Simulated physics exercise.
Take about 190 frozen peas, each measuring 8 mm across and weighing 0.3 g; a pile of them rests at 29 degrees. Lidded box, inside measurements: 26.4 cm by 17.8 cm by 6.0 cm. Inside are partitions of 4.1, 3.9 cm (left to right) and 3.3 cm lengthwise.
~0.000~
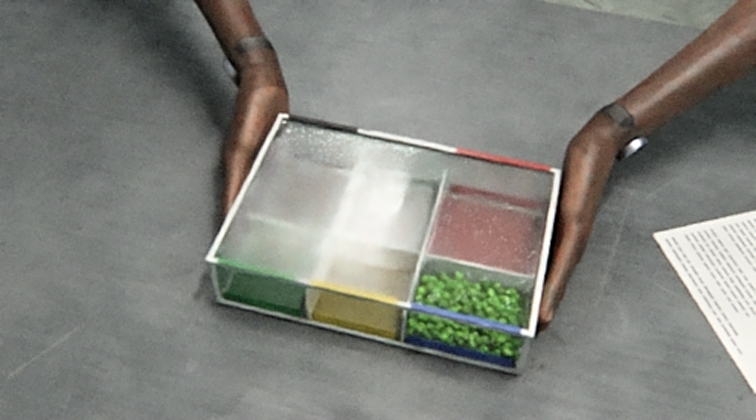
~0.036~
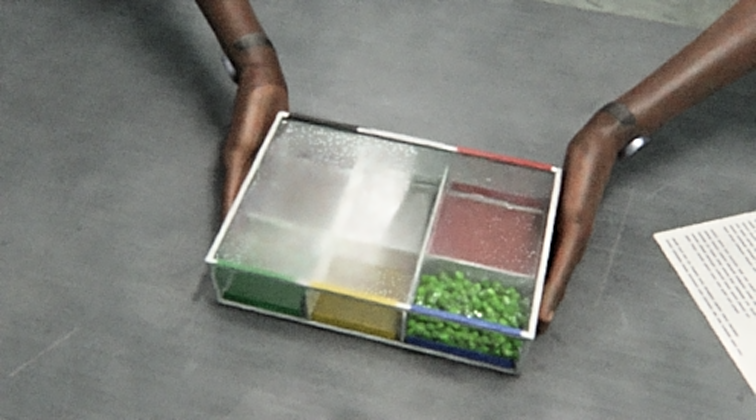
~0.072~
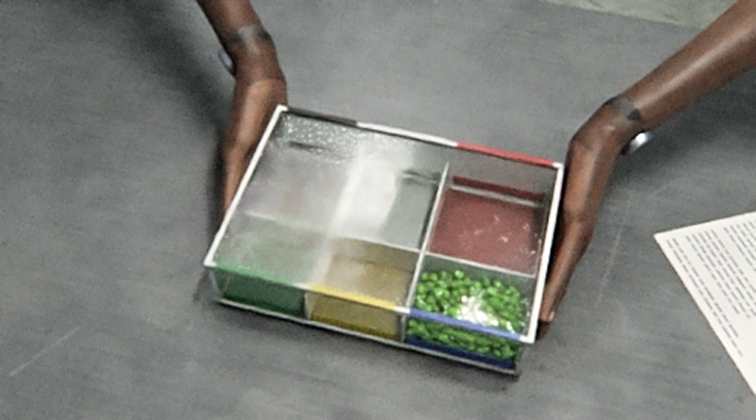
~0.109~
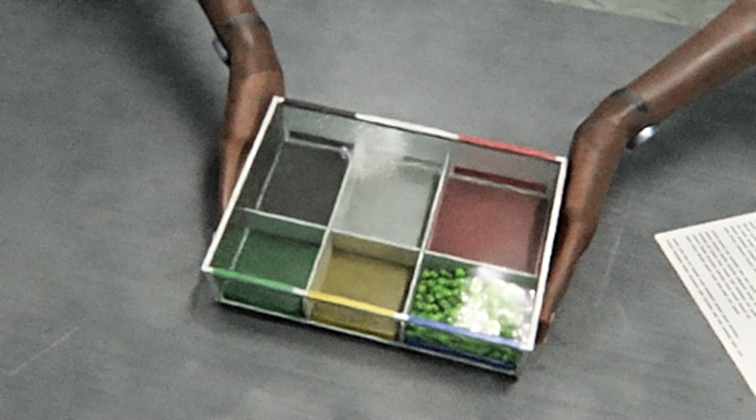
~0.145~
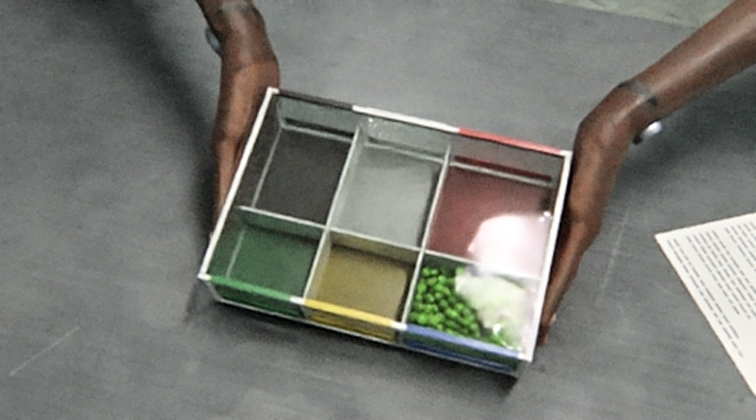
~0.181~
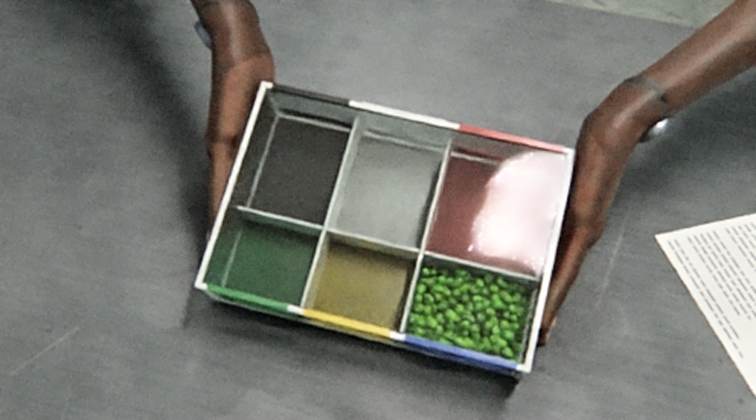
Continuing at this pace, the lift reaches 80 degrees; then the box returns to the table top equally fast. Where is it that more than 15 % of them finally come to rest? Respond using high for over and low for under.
Red compartment low, blue compartment high, green compartment low, yellow compartment low, white compartment low, black compartment low.
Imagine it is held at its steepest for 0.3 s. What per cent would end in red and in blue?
Then red keeps 0% and blue keeps 100%.
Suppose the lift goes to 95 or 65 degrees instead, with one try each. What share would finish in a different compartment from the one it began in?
About 0 and 0 per cent.
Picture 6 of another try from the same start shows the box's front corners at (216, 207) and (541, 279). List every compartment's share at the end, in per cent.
Red 40, blue 55, green 0, yellow 0, white 0, black 0.
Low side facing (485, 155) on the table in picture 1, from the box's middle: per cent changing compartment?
That would be close to 65 per cent.
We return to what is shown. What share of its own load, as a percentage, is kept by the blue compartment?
That compartment keeps close to 100 per cent of its own pieces.
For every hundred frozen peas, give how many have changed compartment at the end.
Near 0 in a hundred.
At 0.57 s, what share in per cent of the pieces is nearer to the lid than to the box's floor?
Something like 20 percent of the pieces.
After 0.57 s, tilt 78 degrees; blue 100 %.
After 0.83 s, tilt 31 degrees; blue 100 %.
Then, at 1.20 s, tilt 0 degrees; blue 100 %.
By 1.7 s all is still; red 0 %, blue 100 %, green 0 %, yellow 0 %, white 0 %, black 0 %.
